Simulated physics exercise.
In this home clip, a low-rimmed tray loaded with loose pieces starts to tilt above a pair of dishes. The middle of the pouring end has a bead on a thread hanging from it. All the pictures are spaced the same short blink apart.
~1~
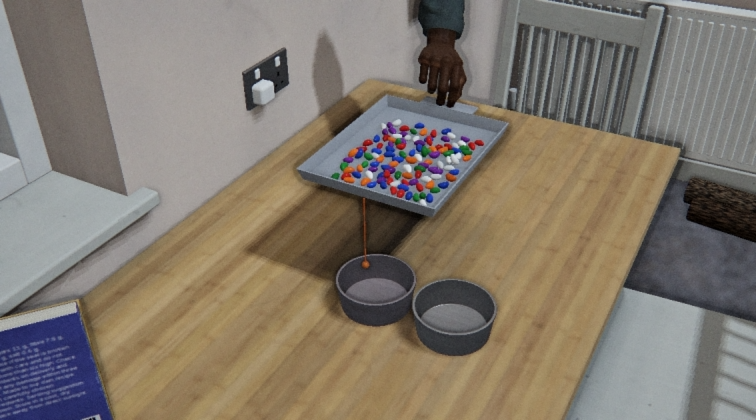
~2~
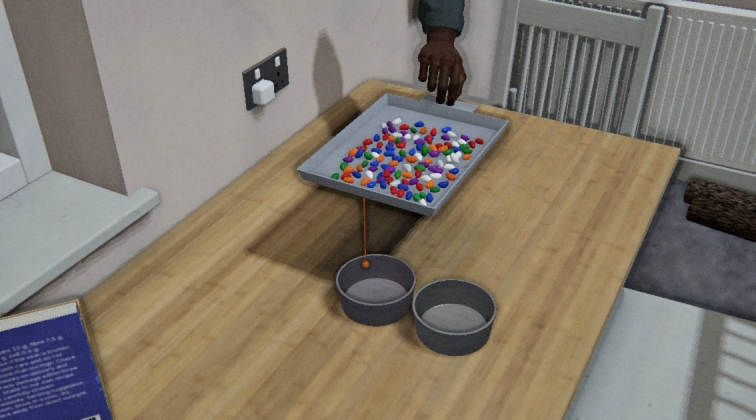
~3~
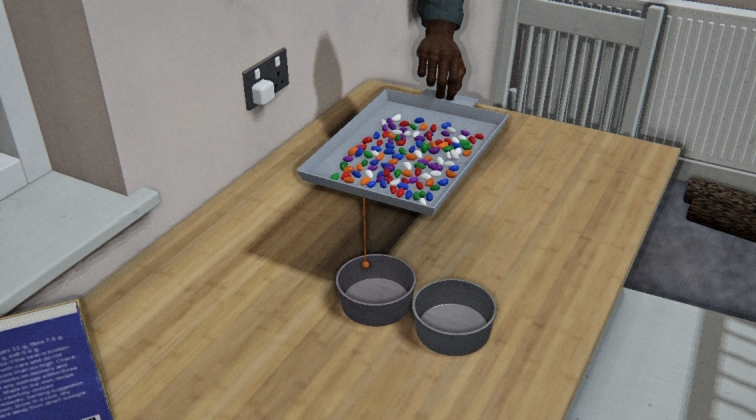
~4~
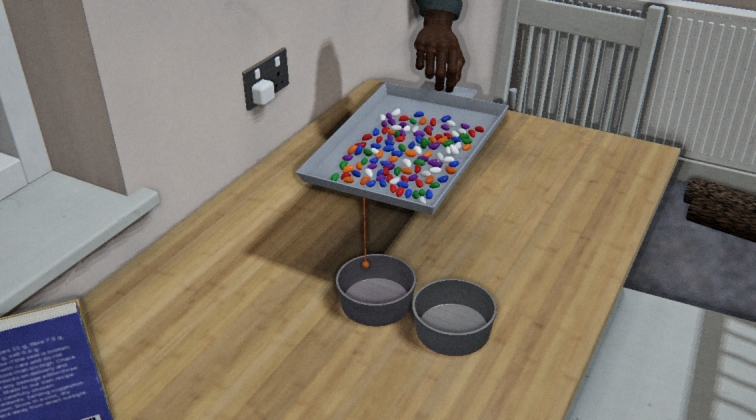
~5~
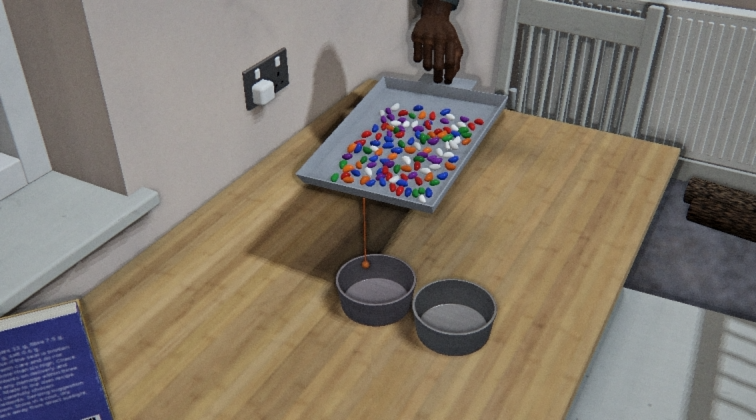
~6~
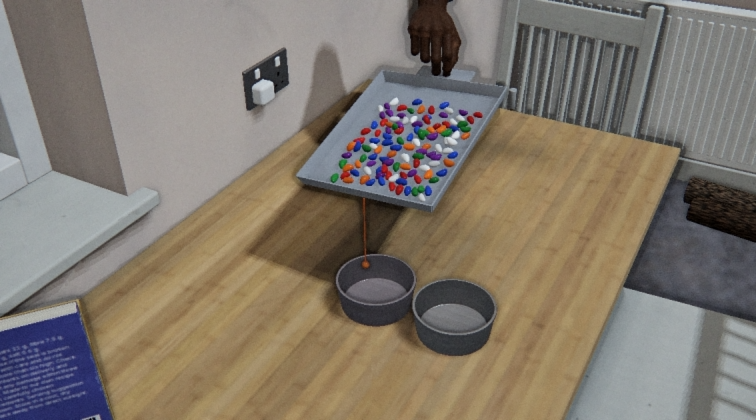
A grey tray of colourful jelly beans tilted slowly above two dark dishes on a wooden table, its far end rising and its left front corner dipping slightly, while a hand stayed at the back.
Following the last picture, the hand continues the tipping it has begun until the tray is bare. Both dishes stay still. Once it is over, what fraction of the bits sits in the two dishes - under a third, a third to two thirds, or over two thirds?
Most likely the dishes are going to collect a small share, below one third of the load.
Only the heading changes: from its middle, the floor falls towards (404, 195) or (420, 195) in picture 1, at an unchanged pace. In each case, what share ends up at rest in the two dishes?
Lab note: Try one about 70 %, try two 70 %.
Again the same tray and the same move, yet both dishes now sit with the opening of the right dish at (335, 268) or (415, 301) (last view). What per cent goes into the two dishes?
Roughly 70 % and 50 %.
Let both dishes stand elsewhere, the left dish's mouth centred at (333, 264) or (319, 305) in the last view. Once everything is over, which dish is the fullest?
The first layout gives the one at left, the second layout gives the one at left.
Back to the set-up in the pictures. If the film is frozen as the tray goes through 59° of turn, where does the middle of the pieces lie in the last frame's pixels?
The middle of the pieces sits at roughly (356, 165).
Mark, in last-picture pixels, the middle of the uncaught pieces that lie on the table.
Centre, final frame: Roughly (284, 300).
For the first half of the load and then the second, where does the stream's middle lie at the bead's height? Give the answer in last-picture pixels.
(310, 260) for the early half, (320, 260) for the late half.
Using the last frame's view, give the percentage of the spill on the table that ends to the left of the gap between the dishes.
Around 100 %.
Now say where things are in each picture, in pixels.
In the first picture, corners of the pouring end at (302, 168) and (433, 205), level; middle of the load at (412, 161), jelly beans; left dish at (357, 311); right dish at (437, 340); bead on its thread at (366, 265).
In the second picture, corners of the pouring end at (302, 168) and (432, 205), level; middle of the load at (412, 160).
In the third picture, corners of the pouring end at (302, 169) and (432, 205), tipped barely, lowest at the left corner; middle of the load at (411, 157).
In the fourth picture, corners of the pouring end at (302, 171) and (431, 204), tipped a little, lowest at the left corner; middle of the load at (411, 154).
In the fifth picture, corners of the pouring end at (301, 172) and (431, 203), tipped a little, lowest at the left corner; middle of the load at (410, 150).
In the sixth picture, corners of the pouring end at (301, 174) and (430, 202), tipped a little, lowest at the left corner; middle of the load at (410, 147); left dish at (357, 311); right dish at (437, 340).
Soon, tray tipped steeply; nearly all on the tray; a stray few in the air.
A while on, tray tipped right over; about a quarter on the tray; a stray few in the left dish; about a third outside both; about a third in the air.
Towards the end, tray tipped past a quarter turn; a stray few in the left dish; nearly all outside both.
Finally, tray tipped past a quarter turn; none in the right dish; a stray few in the left dish; nearly all outside both.
